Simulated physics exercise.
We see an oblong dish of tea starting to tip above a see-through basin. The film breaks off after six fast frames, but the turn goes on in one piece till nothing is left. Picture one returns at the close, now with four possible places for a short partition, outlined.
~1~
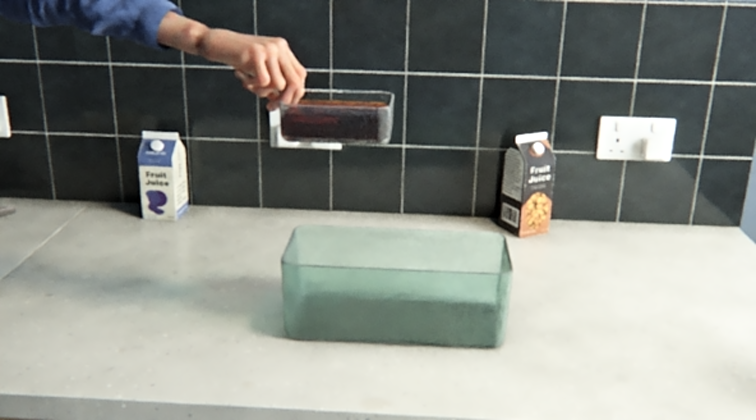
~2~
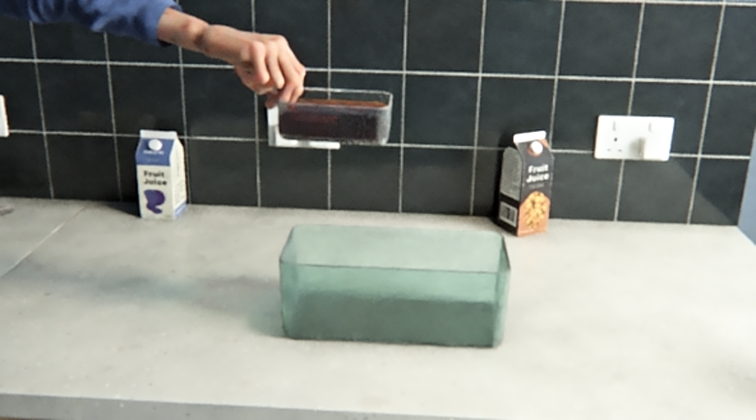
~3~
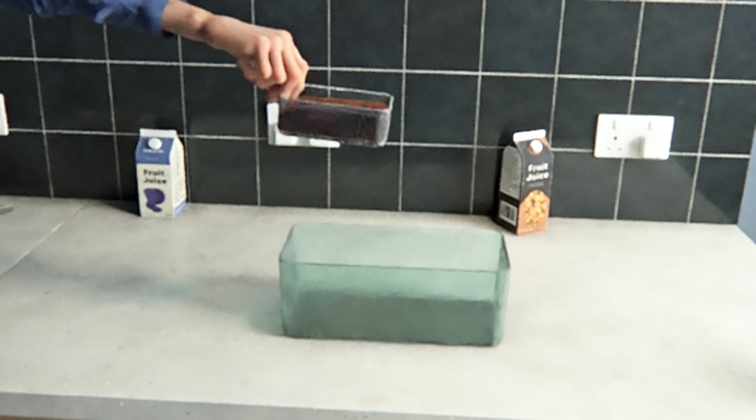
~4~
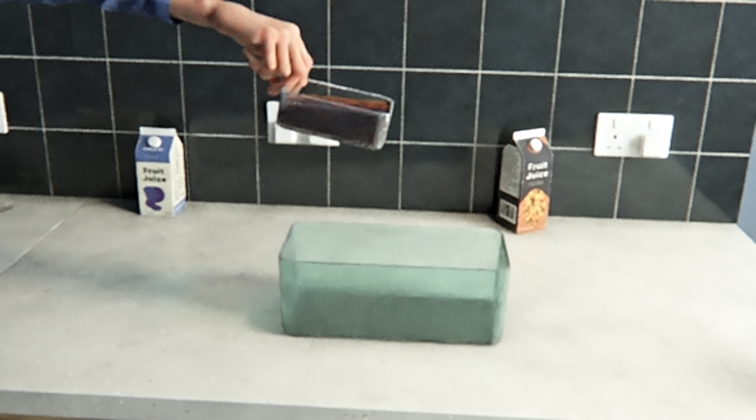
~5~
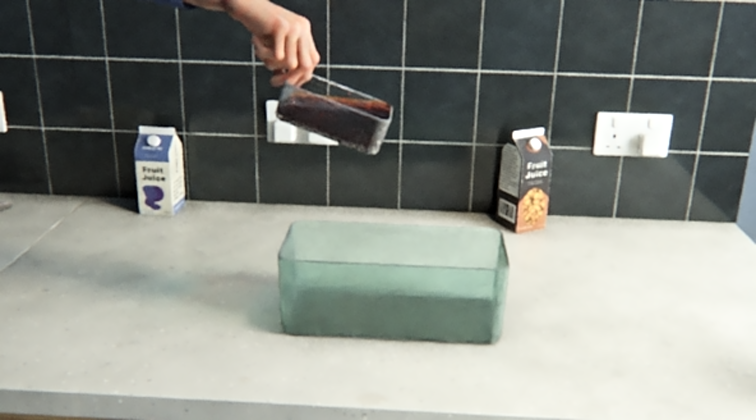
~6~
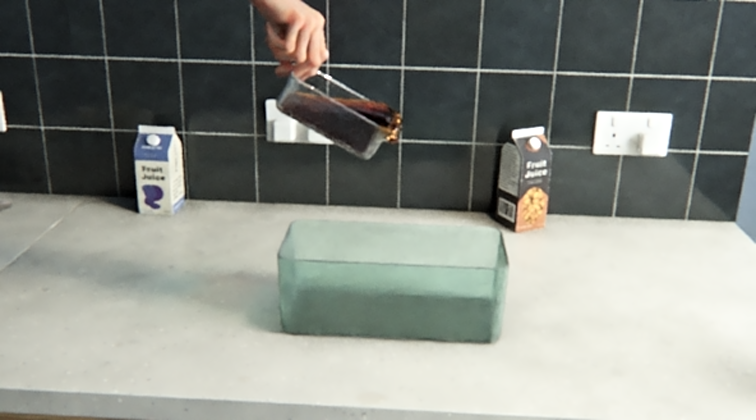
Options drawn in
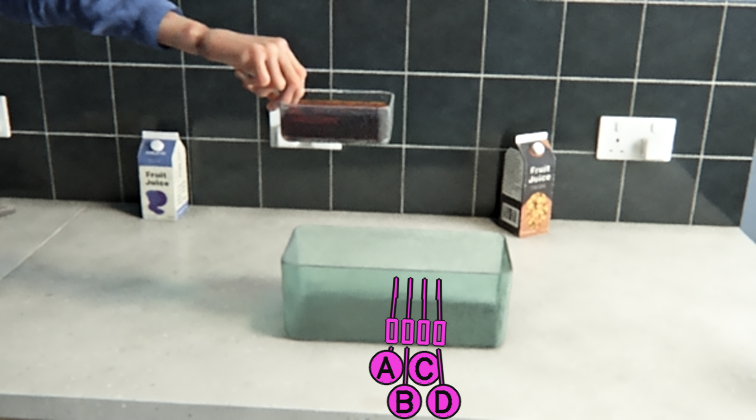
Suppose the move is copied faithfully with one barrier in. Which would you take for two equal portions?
D beats the others.
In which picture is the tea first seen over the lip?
Picture 5.
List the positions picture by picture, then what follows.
Upright, lip at (390, 100); basin from (285, 335) to (504, 345); nothing has left yet.
Upright, lip at (389, 100); nothing has left yet.
Tipped about 5°, lip at (389, 102); nothing has left yet.
Tipped about 11°, lip at (390, 106); nothing has left yet.
Tipped about 19°, lip at (390, 113); tea is over the lip, down to (390, 113).
Tipped about 29°, lip at (388, 121); tea is over the lip, down to (396, 138).
On the marked copy, A at (391, 347); B at (407, 348); C at (422, 349); D at (438, 349).
If A is chosen, about 22 % ends left of the wall and 74 % right of it; 4 % is lost outside.
If B is chosen, about 30 % ends left of the wall and 67 % right of it; 3 % is lost outside.
If C is chosen, about 34 % ends left of the wall and 62 % right of it; 3 % is lost outside.
If D is chosen, about 49 % ends left of the wall and 47 % right of it; 4 % is lost outside.
